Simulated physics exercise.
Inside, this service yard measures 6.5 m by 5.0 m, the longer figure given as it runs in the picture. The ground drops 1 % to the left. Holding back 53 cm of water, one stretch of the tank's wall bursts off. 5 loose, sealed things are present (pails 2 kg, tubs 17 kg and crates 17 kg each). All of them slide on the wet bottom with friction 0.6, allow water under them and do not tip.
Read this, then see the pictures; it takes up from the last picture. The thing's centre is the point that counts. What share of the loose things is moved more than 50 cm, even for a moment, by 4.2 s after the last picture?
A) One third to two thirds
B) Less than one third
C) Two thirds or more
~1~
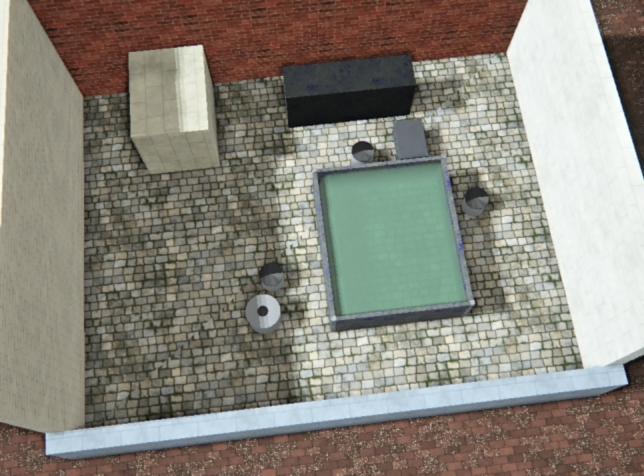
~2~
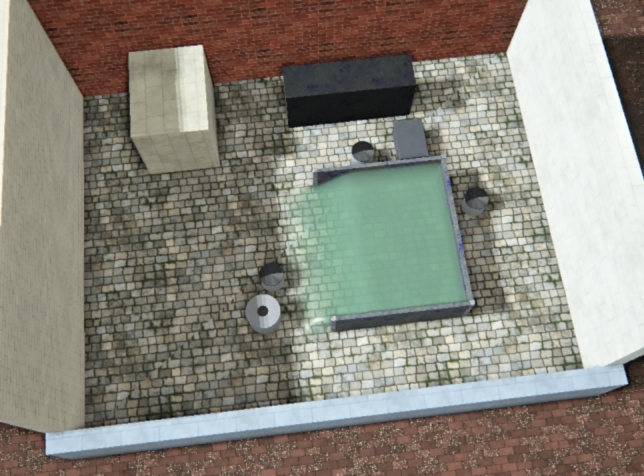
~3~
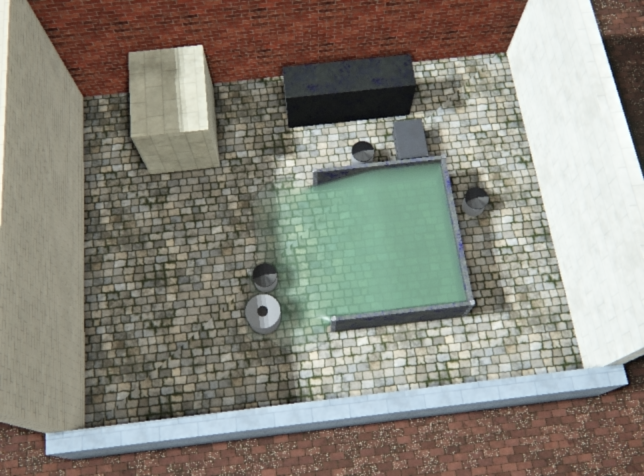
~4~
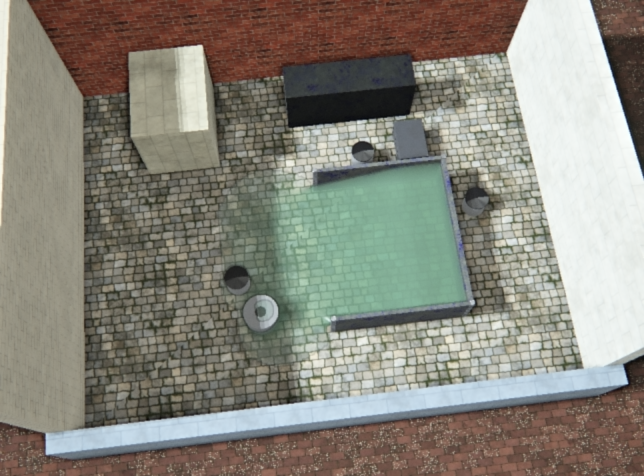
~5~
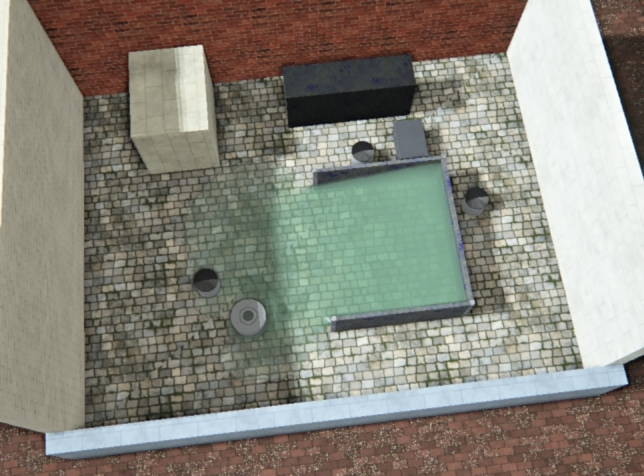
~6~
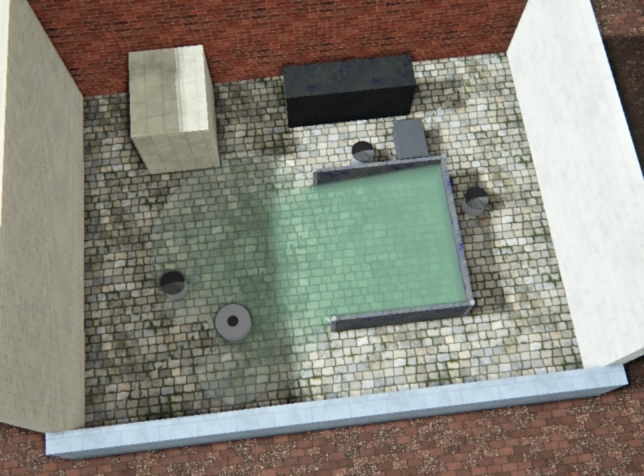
One third to two thirds (A).
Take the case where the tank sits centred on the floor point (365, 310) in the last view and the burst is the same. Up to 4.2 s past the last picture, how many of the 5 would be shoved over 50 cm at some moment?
That would give 2.
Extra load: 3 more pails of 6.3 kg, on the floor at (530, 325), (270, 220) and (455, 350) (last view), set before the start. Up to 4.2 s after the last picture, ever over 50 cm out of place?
Reading them off in order: Not beyond, clears the mark, not beyond.
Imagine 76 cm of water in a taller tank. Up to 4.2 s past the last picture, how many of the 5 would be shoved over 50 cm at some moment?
The answer would then be 2.
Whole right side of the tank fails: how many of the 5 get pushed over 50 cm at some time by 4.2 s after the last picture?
Then 1.
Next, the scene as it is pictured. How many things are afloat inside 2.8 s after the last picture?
That would be 2 of them.
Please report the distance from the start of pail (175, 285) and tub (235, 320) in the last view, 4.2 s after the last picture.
The first is off by 250 cm, the second by 120 cm.
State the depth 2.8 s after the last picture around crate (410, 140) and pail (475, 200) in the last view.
Some 0 cm at the first, some 0 cm at the second.
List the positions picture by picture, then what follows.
A pail at (271, 274) rests on the ground; a tub at (263, 311), on the bottom; water covers 3.4 m2; 0 of 5 have shifted, in the first picture.
A pail at (271, 274) rests on the ground; a tub at (263, 311), on the bottom; water covers 4.4 m2; 0 of 5 have shifted, in the second picture.
A pail at (265, 275) rests on the ground, 9 cm from its start; a tub at (263, 311) rests on the ground; water covers 5.4 m2; 1 of 5 have shifted, in the third picture.
A pail at (236, 277) rests on the ground, 46 cm from its start; a tub at (261, 312) rests on the ground, 3 cm from its start; 6.7 m2 under water; 1 of 5 have shifted, in the fourth picture.
A pail at (206, 280), on the bottom, 86 cm from its start; a tub at (248, 316), on the bottom, 20 cm from its start; water covers 8.1 m2; 2 of 5 have shifted, in the fifth picture.
A pail at (173, 283) rests on the ground, 130 cm from its start; a tub at (233, 321), on the bottom, 40 cm from its start; water covers 9.8 m2; 2 of 5 have shifted, in the sixth picture.
Then, 0.4 s after the last picture 2 of 5 are over 50 cm from their spots; 0 afloat.
Then, 1.5 s after the last picture 2 of 5 are over 50 cm from their spots; 2 afloat.
Then, 2.8 s after the last picture 2 of 5 are over 50 cm from their spots; 2 afloat.
Then, 4.2 s after the last picture 2 of 5 are over 50 cm from their spots, and 2 have been at some point; 2 afloat.
